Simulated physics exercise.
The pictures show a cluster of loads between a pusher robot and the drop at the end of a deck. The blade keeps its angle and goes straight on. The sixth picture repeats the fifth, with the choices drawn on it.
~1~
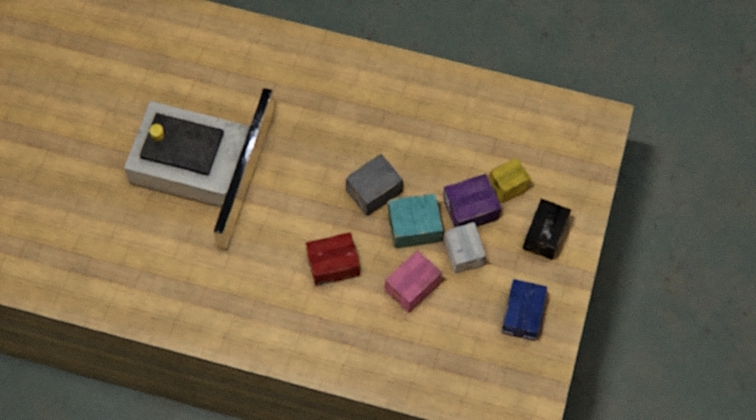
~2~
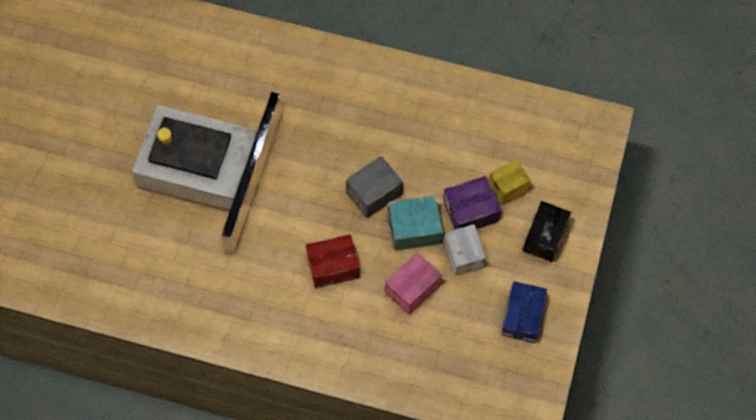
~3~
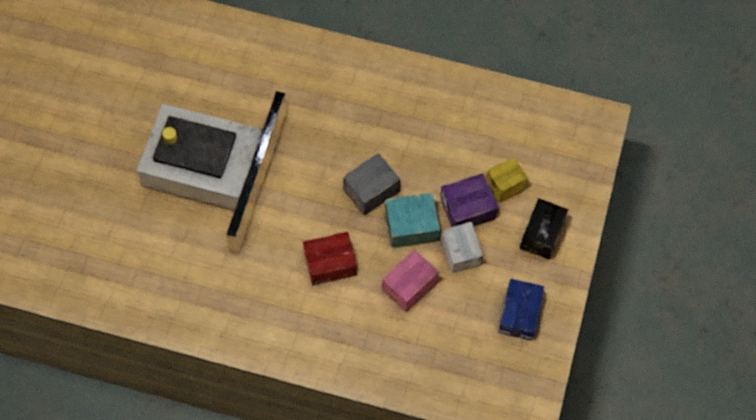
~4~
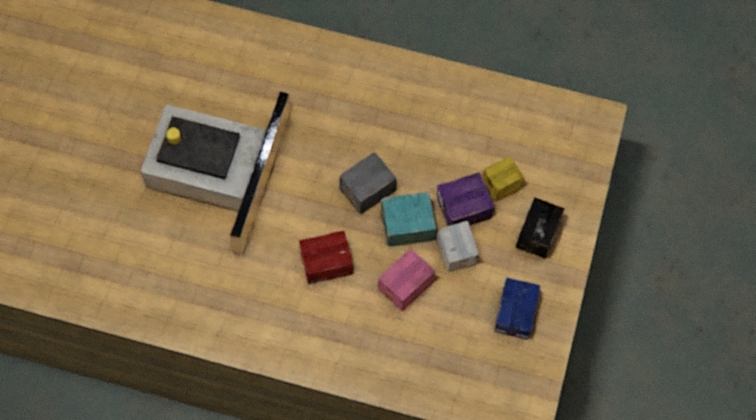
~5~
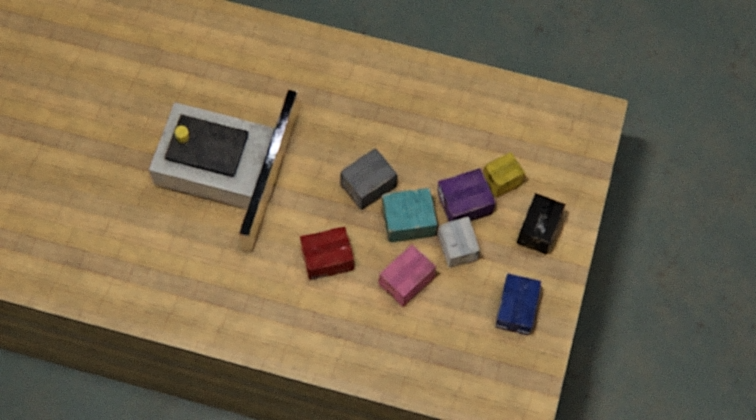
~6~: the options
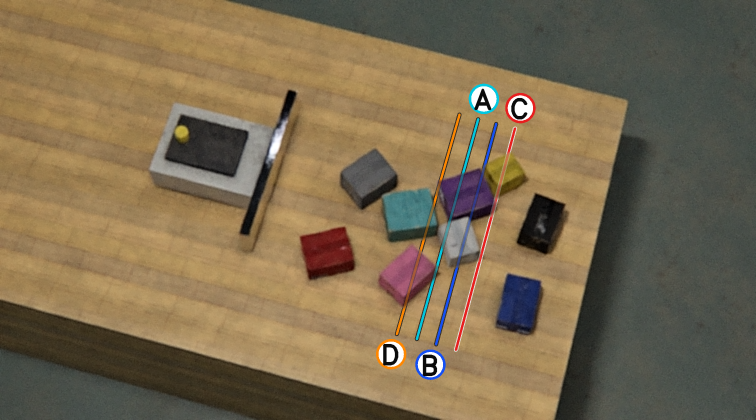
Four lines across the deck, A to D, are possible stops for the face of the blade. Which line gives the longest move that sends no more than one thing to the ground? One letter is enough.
Up to line C.
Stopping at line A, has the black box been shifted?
By then, yes.
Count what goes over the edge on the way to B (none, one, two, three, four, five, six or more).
By then, none.
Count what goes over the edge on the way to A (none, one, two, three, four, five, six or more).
In all, none.
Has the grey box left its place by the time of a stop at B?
Yes.
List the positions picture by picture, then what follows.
Yellow parcel (509, 180); white box (465, 248); red box (333, 260), in the first frame.
Robot (195, 148); pink parcel (413, 283), in the second frame.
Robot (200, 147); black box (544, 229), in the third frame.
Robot (204, 148); blue box (517, 309), in the fourth frame.
Robot (212, 146); yellow parcel (503, 174); white box (459, 243); red box (327, 254), in the fifth frame.
On the marked copy, A at (449, 226); B at (467, 230); C at (486, 235); D at (429, 221).
With C. Early on, robot (290, 166); red box (356, 270); grey box (384, 181).
Further on, robot (368, 186); black box (545, 226); yellow parcel (521, 171).
At the end, robot (427, 202); black box (589, 241); blue box (570, 317); none fallen.
As for the rest, A is within the limit but short; B is within the limit but short; D is within the limit but short.
